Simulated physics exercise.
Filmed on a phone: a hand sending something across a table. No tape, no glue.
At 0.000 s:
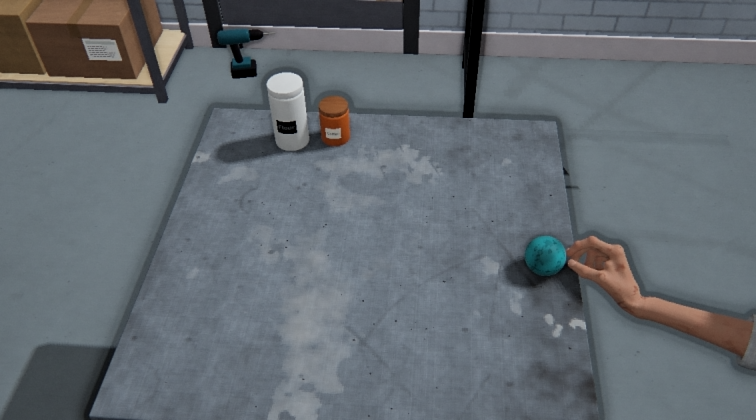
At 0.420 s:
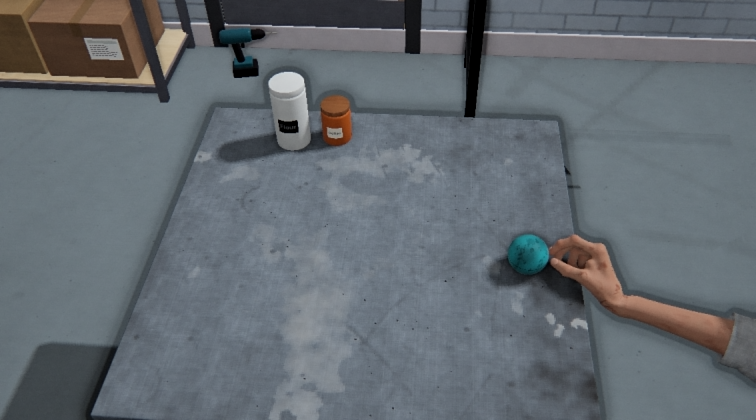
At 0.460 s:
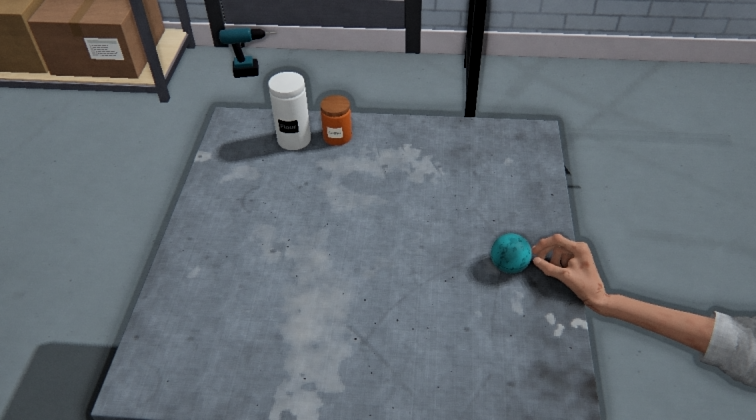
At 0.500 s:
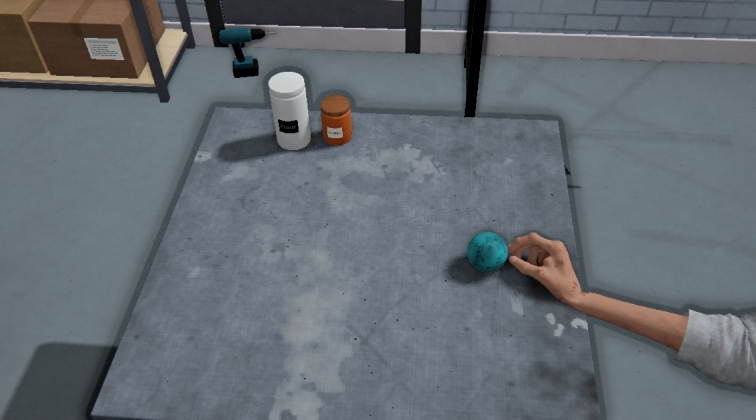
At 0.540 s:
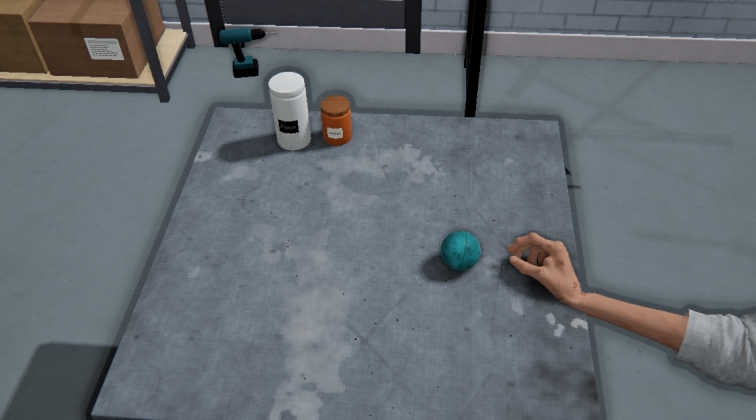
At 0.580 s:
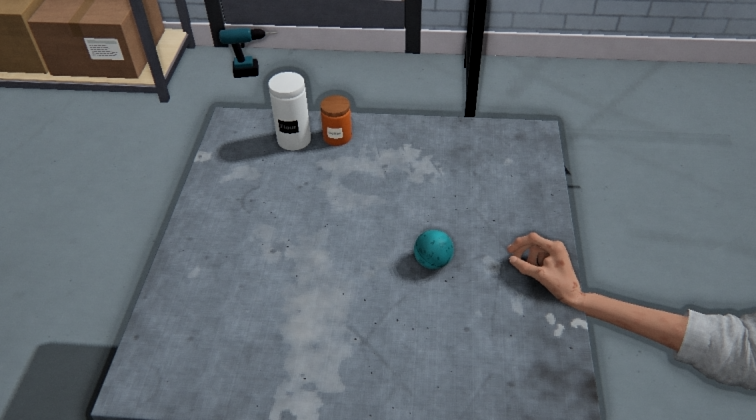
A hand pushes a turquoise ball left across a gray table and releases it rolling.
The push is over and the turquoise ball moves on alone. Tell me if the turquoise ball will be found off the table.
The turquoise ball falls off the table.
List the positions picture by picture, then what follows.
Under the hand; turquoise ball (545, 256), in the first frame.
Under the hand; turquoise ball (528, 255), in the second frame.
Under the hand; turquoise ball (511, 253), in the third frame.
Turquoise ball (487, 252), in the fourth frame.
Turquoise ball (461, 251) shifted about its own width, in the fifth frame.
Turquoise ball (434, 250) shifted about its own width, in the sixth frame.
After 0.78 s, turquoise ball shifted well along near (307, 243).
After 1.18 s, turquoise ball now off the table.
After 1.38 s, things are still on the move.
After 1.78 s, as before.
In the end (1.9 s), off the table, turquoise ball.
